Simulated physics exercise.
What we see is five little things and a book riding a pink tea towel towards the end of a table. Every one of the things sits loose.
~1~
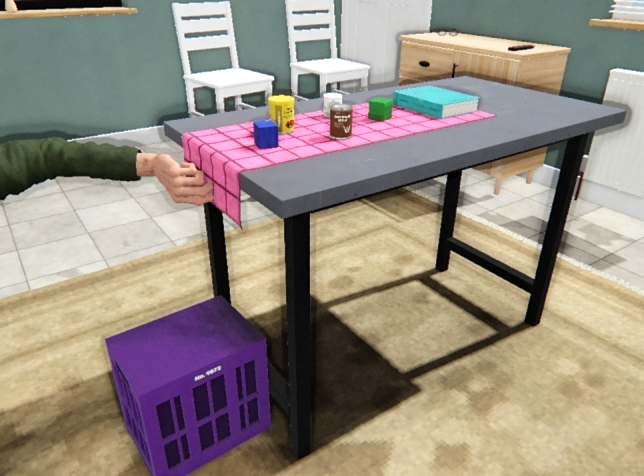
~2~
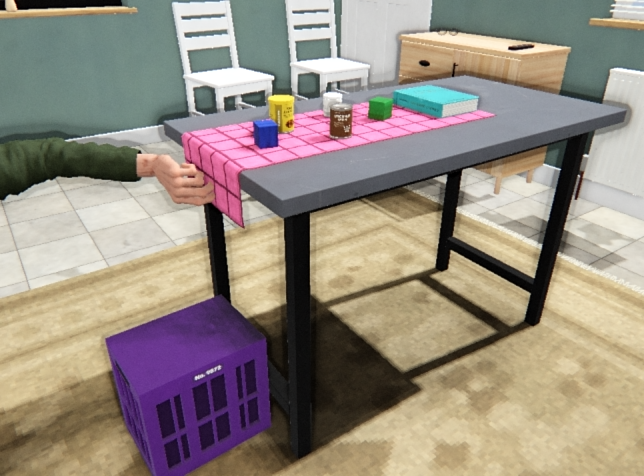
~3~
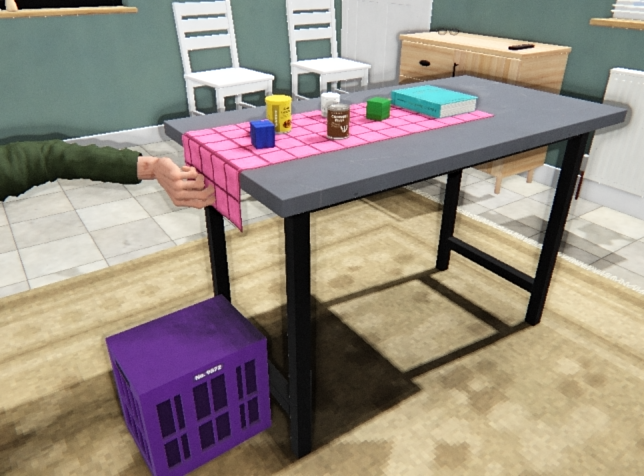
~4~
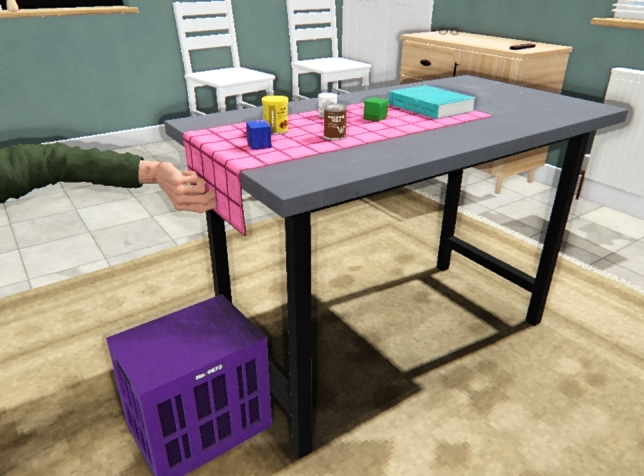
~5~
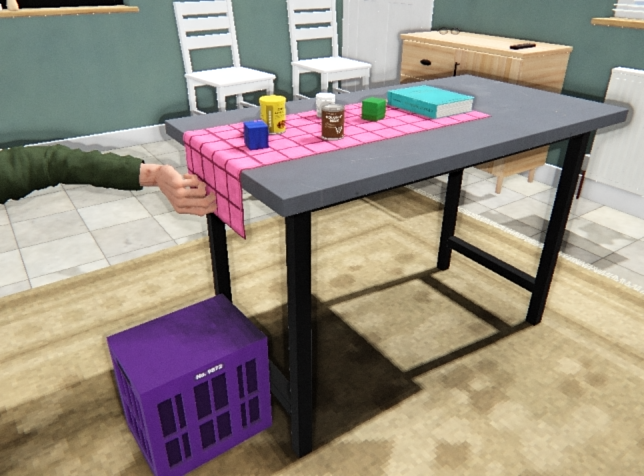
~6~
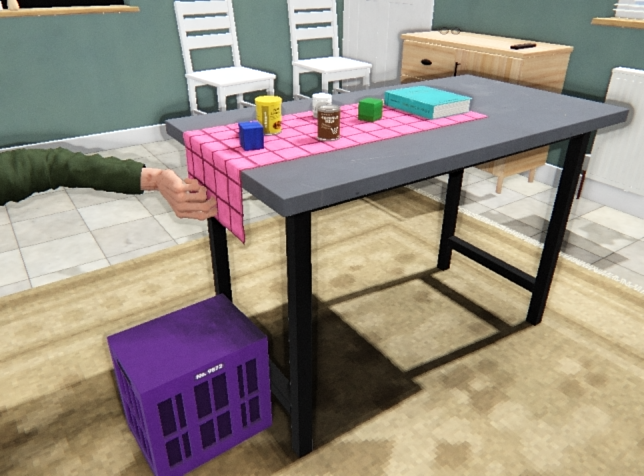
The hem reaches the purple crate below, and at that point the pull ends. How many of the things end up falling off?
Three.
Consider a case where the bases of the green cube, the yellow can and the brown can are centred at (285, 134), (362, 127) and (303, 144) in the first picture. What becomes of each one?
Start with the green cube, which is lost; next the yellow can, which is kept; last the brown can, which is lost.
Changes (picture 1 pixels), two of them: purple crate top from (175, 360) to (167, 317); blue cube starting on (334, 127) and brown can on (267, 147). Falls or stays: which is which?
Observed: Blue cube remains seated; brown can departs.
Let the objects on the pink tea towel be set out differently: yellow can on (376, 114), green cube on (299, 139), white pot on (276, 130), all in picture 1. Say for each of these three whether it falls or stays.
Final state: The yellow can is still in place, the green cube is no longer up, the white pot is no longer up.
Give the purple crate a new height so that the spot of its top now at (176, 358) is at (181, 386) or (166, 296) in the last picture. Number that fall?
The first gives 4, the second 1.
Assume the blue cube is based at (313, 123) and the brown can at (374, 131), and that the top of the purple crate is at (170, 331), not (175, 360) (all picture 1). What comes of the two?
Final state: The blue cube is still in place, the brown can is still in place.
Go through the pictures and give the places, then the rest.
Hem (243, 229); blue cube (265, 123); yellow can (281, 98); brown can (341, 107); white pot (333, 95); green cube (381, 100); top of the crate (175, 360), in the first picture.
Hem (245, 229); blue cube (265, 123), in the second picture.
Hem (242, 233); yellow can (278, 98), in the third picture.
Hem (246, 236); brown can (335, 107); top of the crate (176, 359), in the fourth picture.
Hem (246, 240); white pot (325, 95), in the fifth picture.
Hem (245, 245); blue cube (250, 125); yellow can (268, 99); brown can (329, 107); white pot (322, 96); green cube (371, 101), in the sixth picture.
Soon after, hem near (220, 294); blue cube and yellow can gone.
After that, hem on the crate; blue cube, yellow can and brown can gone.
In the end, hem on the crate; blue cube, yellow can and brown can gone. The answer is three.
